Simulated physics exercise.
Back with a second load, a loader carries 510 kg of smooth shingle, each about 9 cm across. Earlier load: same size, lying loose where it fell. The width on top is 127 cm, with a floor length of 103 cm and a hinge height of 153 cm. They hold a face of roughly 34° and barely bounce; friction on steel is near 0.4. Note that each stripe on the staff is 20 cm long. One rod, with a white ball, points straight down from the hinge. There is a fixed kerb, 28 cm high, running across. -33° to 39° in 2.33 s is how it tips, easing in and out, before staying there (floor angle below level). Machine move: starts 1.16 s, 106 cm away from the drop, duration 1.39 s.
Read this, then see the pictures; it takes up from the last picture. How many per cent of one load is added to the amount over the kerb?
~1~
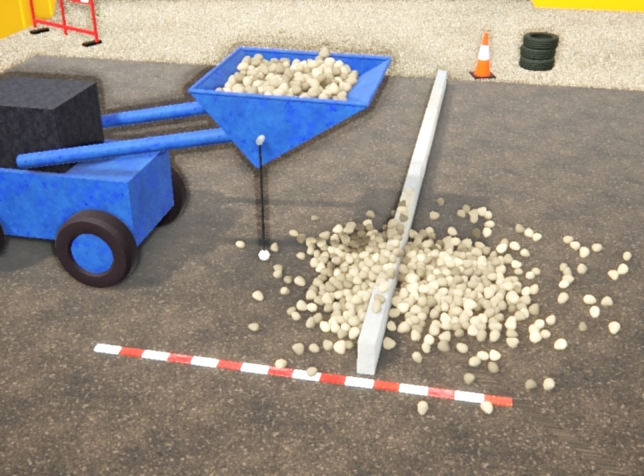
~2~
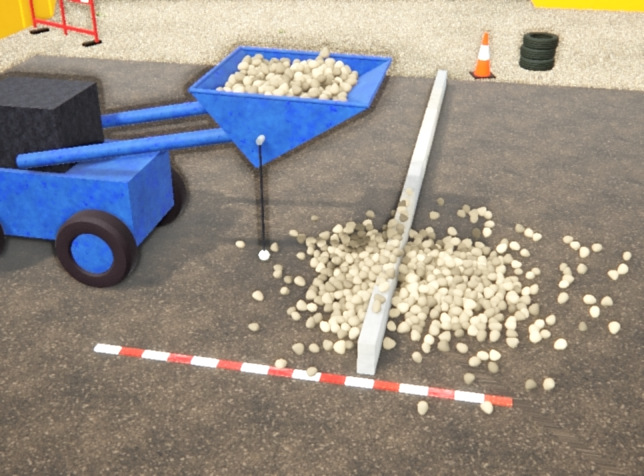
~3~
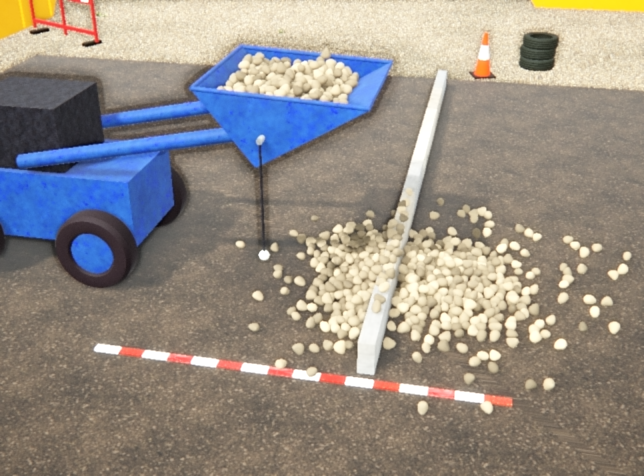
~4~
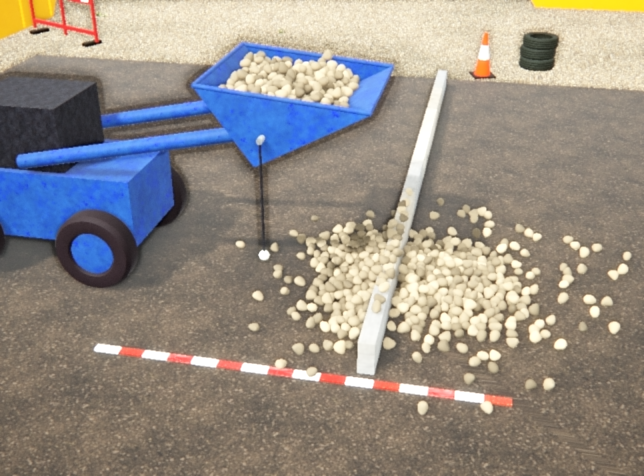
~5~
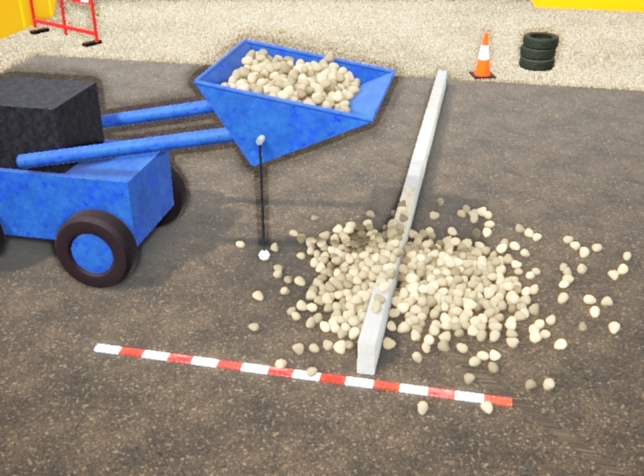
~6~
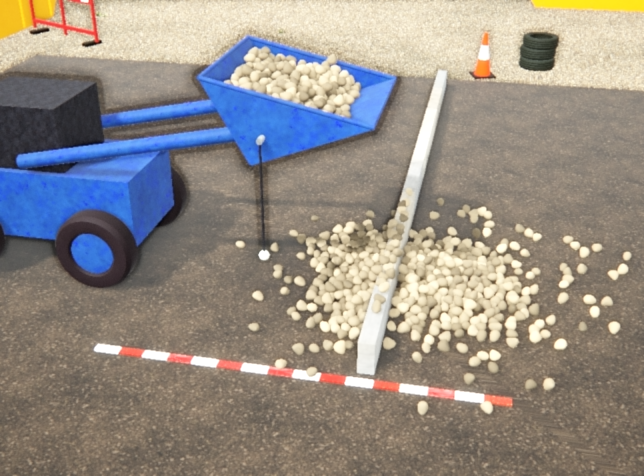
About 1 per cent of a load.
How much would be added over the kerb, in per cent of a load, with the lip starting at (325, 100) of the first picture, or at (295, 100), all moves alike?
About 0 per cent for the first, 0 per cent for the second.
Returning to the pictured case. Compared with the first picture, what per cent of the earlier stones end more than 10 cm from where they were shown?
Roughly 5 per cent of them.
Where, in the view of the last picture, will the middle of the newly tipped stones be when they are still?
Middle: Approx. (313, 261) px.
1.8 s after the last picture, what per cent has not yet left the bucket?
Roughly 5 per cent of its load.
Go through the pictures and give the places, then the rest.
The first frame shows lip at (368, 105), floor tilted -33°, highest stones at (296, 68). The earlier load is highest near (390, 251), 33 cm above ground level, 45 % on this side of the kerb, 54 % over the kerb.
The second frame shows lip at (368, 106), floor tilted -32°, highest stones at (291, 67).
In the third frame, the bucket is at -31°, its lip at (369, 109); the top of the load is at (274, 65).
The fourth frame shows lip at (371, 114), floor tilted -28°, highest stones at (271, 62).
The fifth frame shows lip at (372, 120), floor tilted -25°, highest stones at (273, 61).
The sixth frame shows lip at (374, 128), floor tilted -21°, highest stones at (267, 60).
Then, 1.1 s after the last picture the floor is at 28°; in per cent of one load, 67 in the bucket, 78 on this side of the kerb, 54 over the kerb; the foremost stones are at (636, 293).
Then, 1.8 s after the last picture the floor is at 39°; in per cent of one load, 3 in the bucket, 142 on this side of the kerb, 55 over the kerb; the foremost stones are at (636, 293).
Then, 2.4 s after the last picture the floor is at 39°; in per cent of one load, 0 in the bucket, 144 on this side of the kerb, 55 over the kerb; the foremost stones are at (636, 293).
Then, 5.2 s after the last picture the floor is at 39°; in per cent of one load, 0 in the bucket, 144 on this side of the kerb, 55 over the kerb; the foremost stones are at (636, 293). Net gain over the kerb, 1.
